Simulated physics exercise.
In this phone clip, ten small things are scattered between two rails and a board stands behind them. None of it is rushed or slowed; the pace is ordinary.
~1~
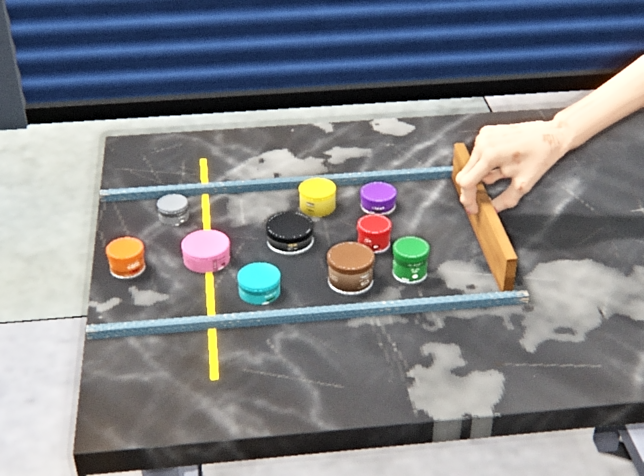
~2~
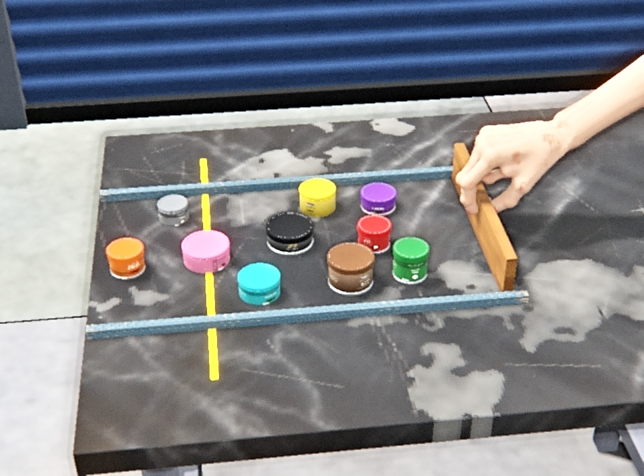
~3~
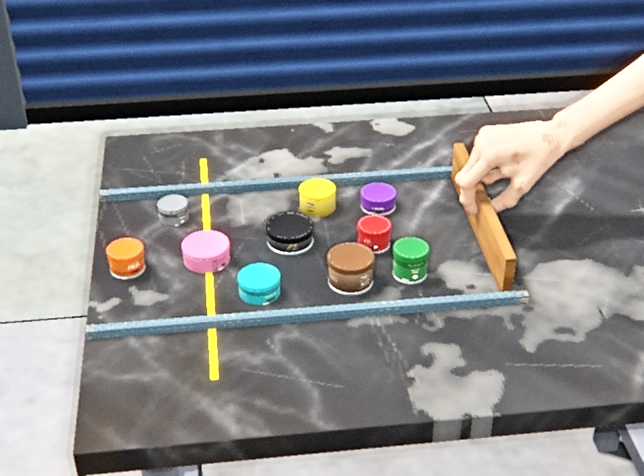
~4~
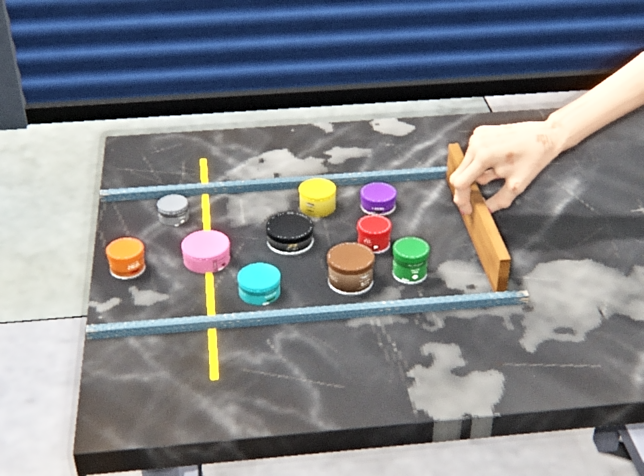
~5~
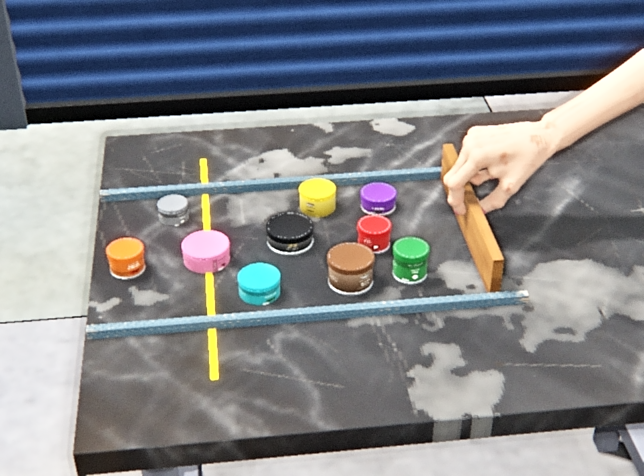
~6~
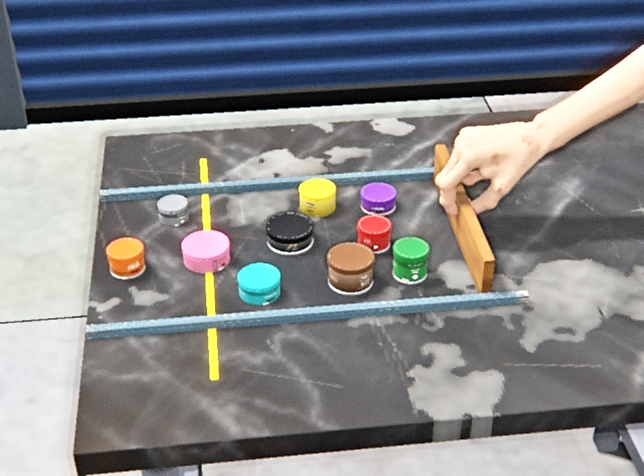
Hand sliding a wooden board slightly left between two blue rails, while the scattered colourful tubs ahead of it stay still.
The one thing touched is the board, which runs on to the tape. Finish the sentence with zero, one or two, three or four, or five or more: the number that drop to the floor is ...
The number that drop to the floor is zero.
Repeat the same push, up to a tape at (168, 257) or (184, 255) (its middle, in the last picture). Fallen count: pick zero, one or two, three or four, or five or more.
Count of falls, case 1: Either one or two; case 2: Either one or two.
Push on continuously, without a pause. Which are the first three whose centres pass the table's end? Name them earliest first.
Orange tin, turquoise tub, grey tub.
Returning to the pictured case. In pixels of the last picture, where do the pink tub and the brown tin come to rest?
Look around (153, 261) for the first and around (155, 285) for the second.
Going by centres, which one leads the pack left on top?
The foremost one is the orange tin.
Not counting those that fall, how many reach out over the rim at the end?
Result: 0.
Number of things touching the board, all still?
It ends up touching 3.
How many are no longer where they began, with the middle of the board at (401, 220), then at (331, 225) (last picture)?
Note: First position 2; second position 7.
Soon after, none off yet; orange tin at rest near (126, 259); grey tub at rest near (173, 211); pink tub at rest near (206, 252).
At rest, the number that fall off is zero.
